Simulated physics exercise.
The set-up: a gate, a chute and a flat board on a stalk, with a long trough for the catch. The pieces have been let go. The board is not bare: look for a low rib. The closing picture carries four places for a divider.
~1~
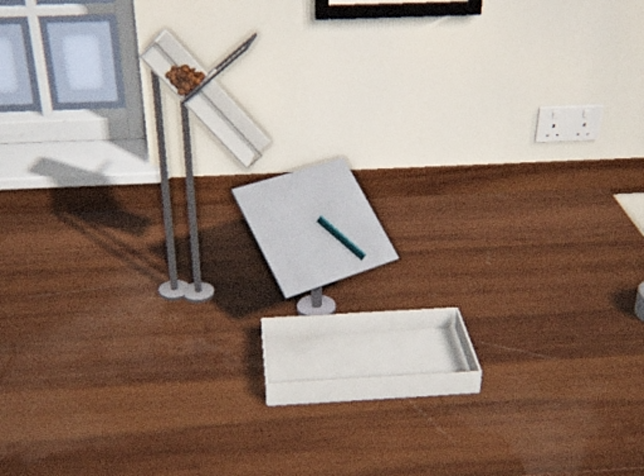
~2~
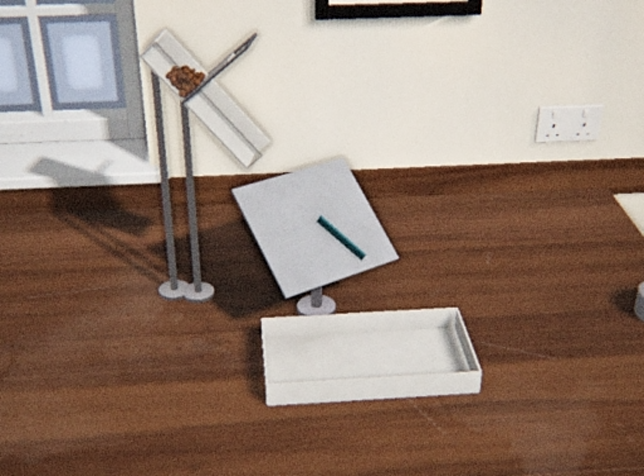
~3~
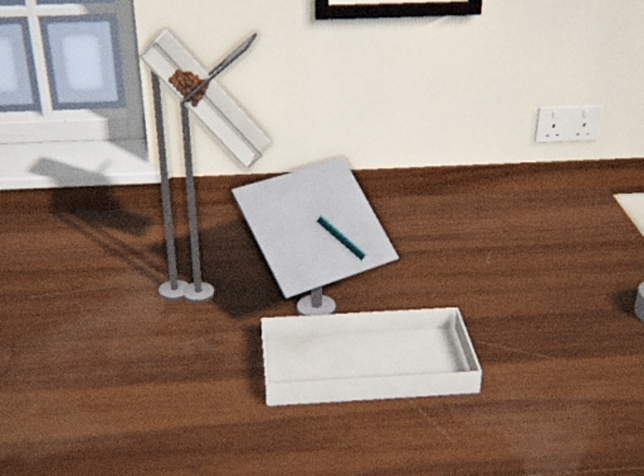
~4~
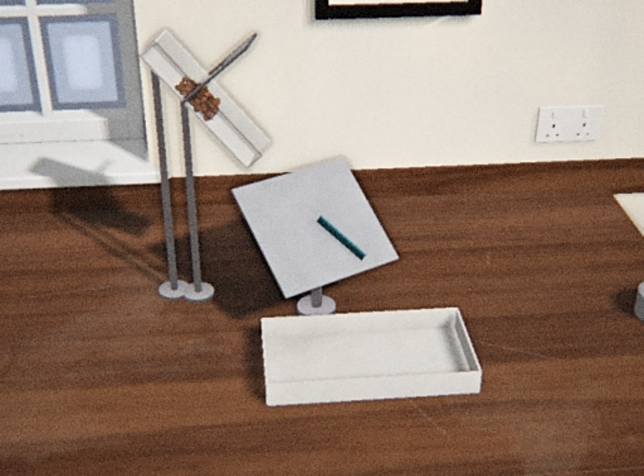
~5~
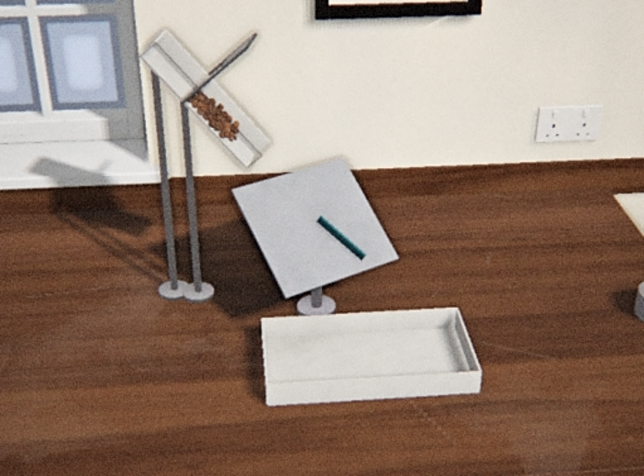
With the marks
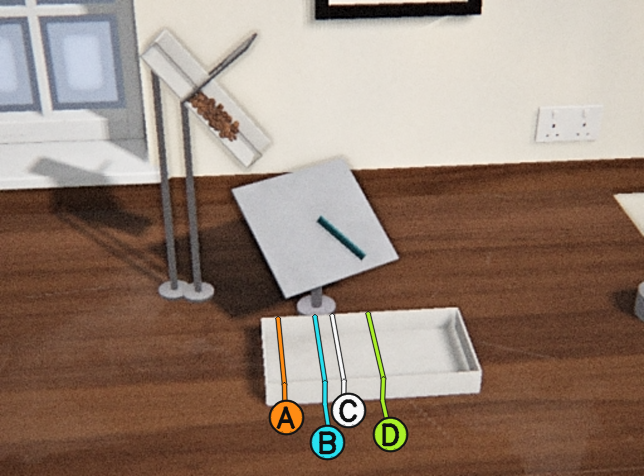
On a wooden surface near a window, a small heap of brown bits rests high in a steep pale chute, then slides down and spreads along it, above a tilted grey board with a green rib and an empty white trough.
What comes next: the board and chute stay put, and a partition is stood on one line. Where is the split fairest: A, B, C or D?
Go for D.
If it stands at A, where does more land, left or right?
Right.
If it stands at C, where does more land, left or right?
More lands on the right.
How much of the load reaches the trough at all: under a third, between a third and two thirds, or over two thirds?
Over two thirds.
On the marked copy, line A crosses the front rim at (284, 383); line B crosses the front rim at (324, 381); line C crosses the front rim at (343, 380); line D crosses the front rim at (383, 377).
For line A, of what is caught, none on the left of the divider, all on the right.
For line B, of what is caught, none on the left of the divider, all on the right.
For line C, of what is caught, a stray few on the left of the divider, nearly all on the right.
For line D, of what is caught, about half on the left of the divider, about half on the right.
